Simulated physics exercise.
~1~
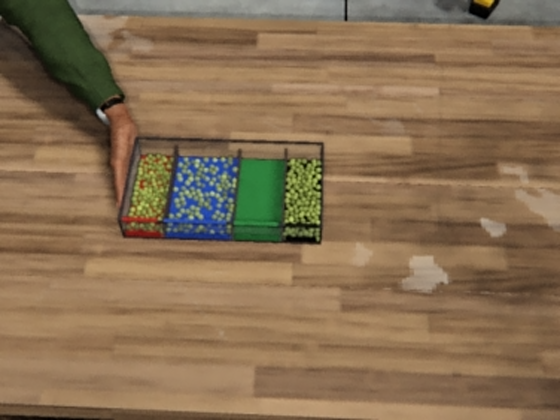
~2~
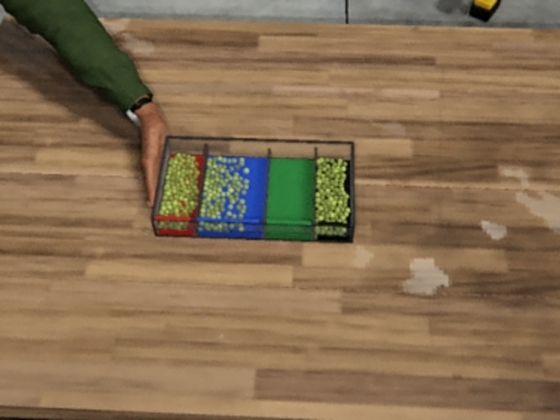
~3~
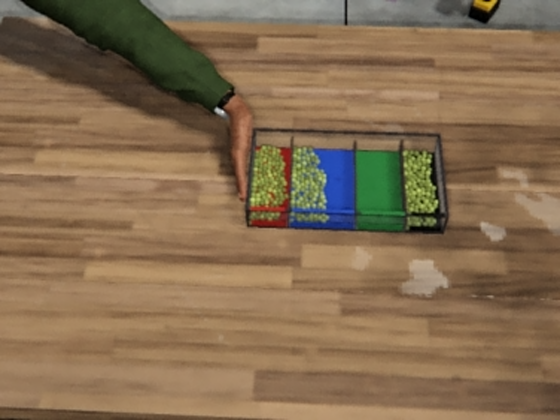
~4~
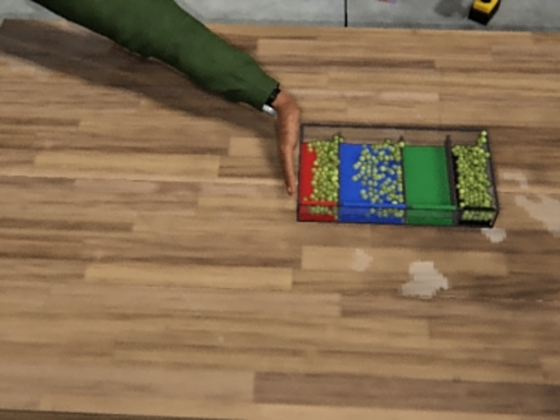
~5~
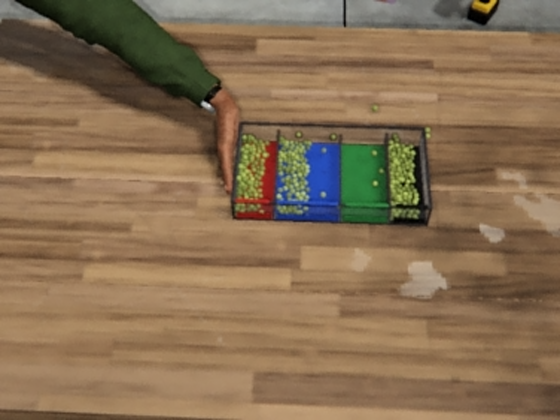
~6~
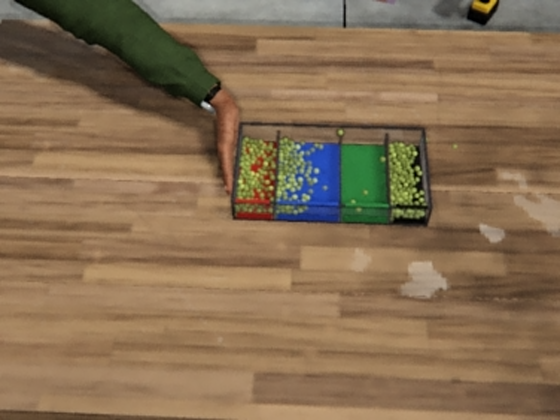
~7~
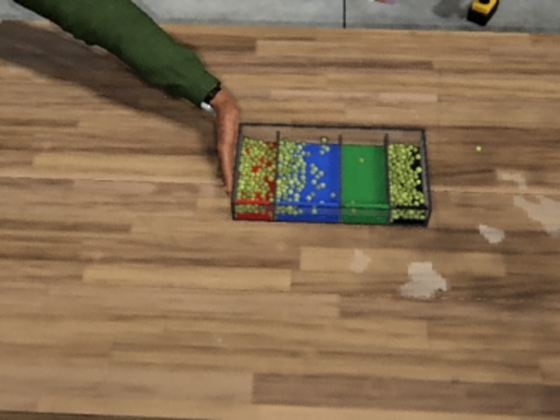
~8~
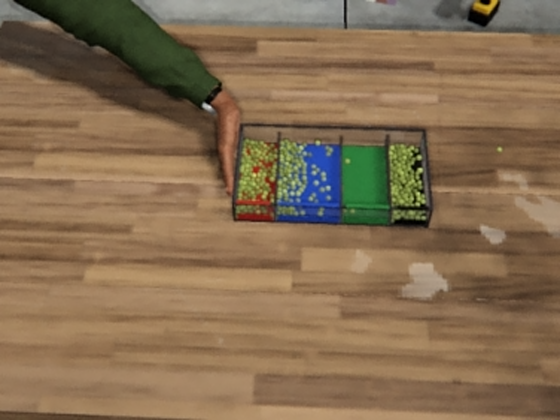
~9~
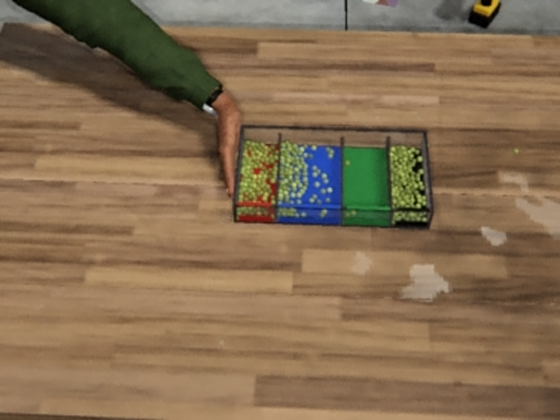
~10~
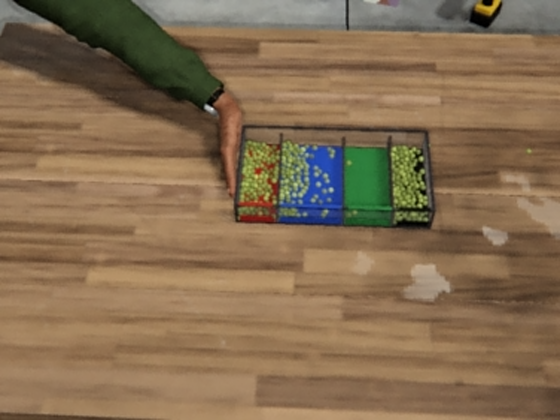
A clear tray with four compartments, floored red, blue, green and black from left to right, sits on a striped wooden table seen from above at a slight angle. Small yellow-green peas fill parts of the red, blue and black sections, while the green one is nearly empty. A hand in a green sleeve, at the tray's left side, moves with it to the right past the middle of the table, then a shorter way back left. Peas shift and a few hop above the dividers as it stops. The tray rests, most peas still in their original sections.
